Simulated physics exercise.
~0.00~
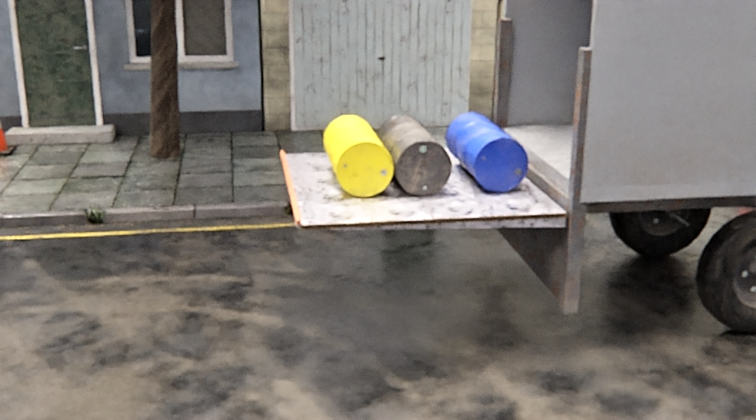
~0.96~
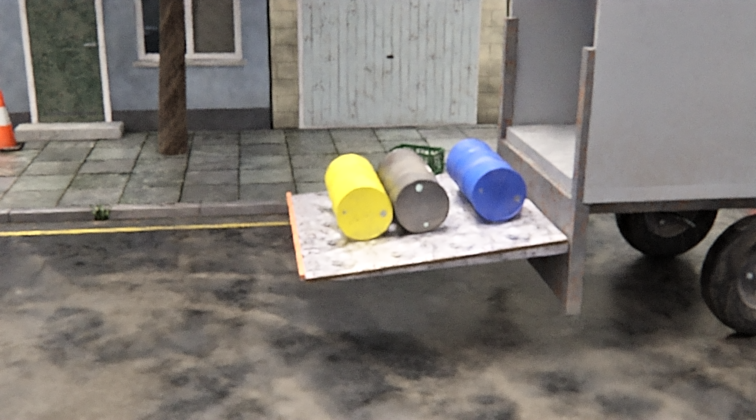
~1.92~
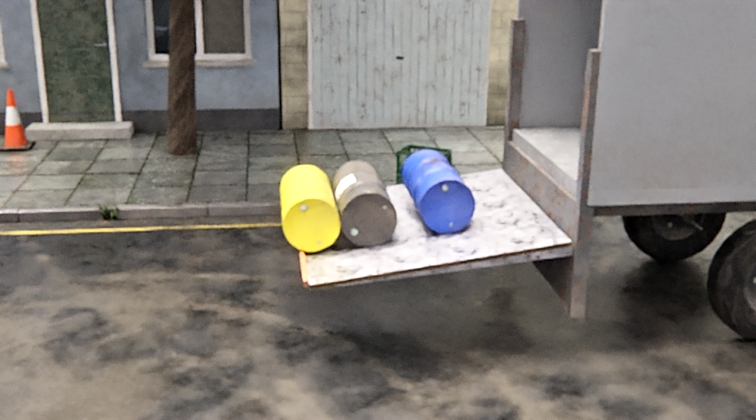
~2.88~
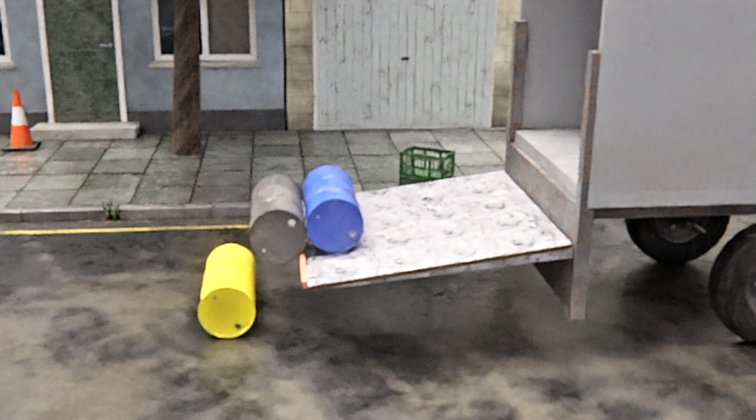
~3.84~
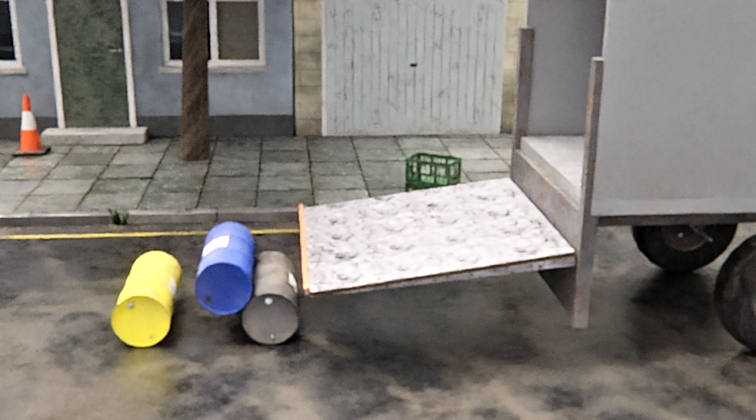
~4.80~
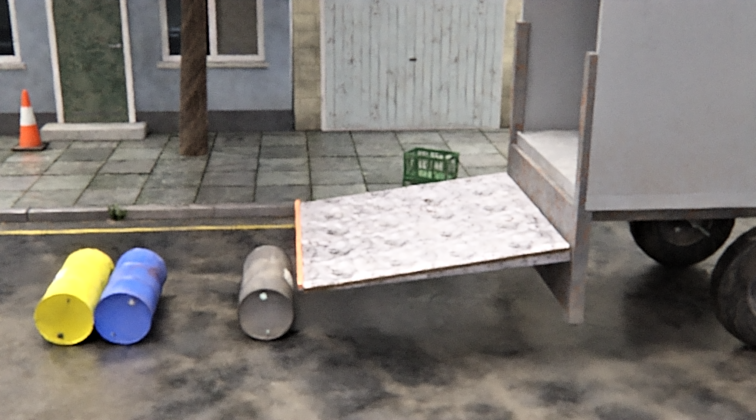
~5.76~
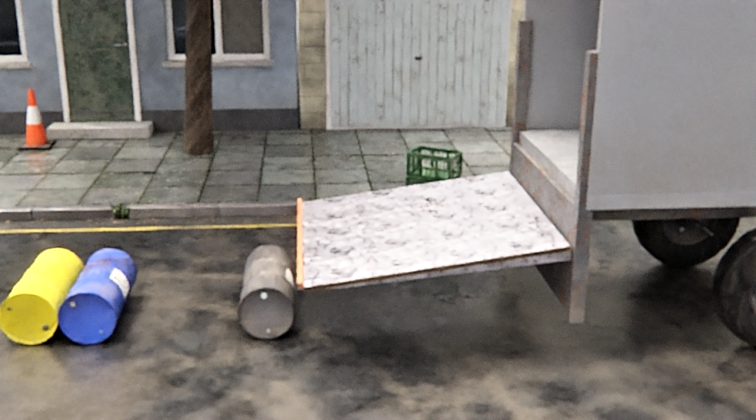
Three drums, yellow, grey and blue, rolled left down a truck's tail-lift as it sank and tipped, and all went over the edge onto the road, where the yellow and blue ones rolled further left together while the grey stayed near the lift.
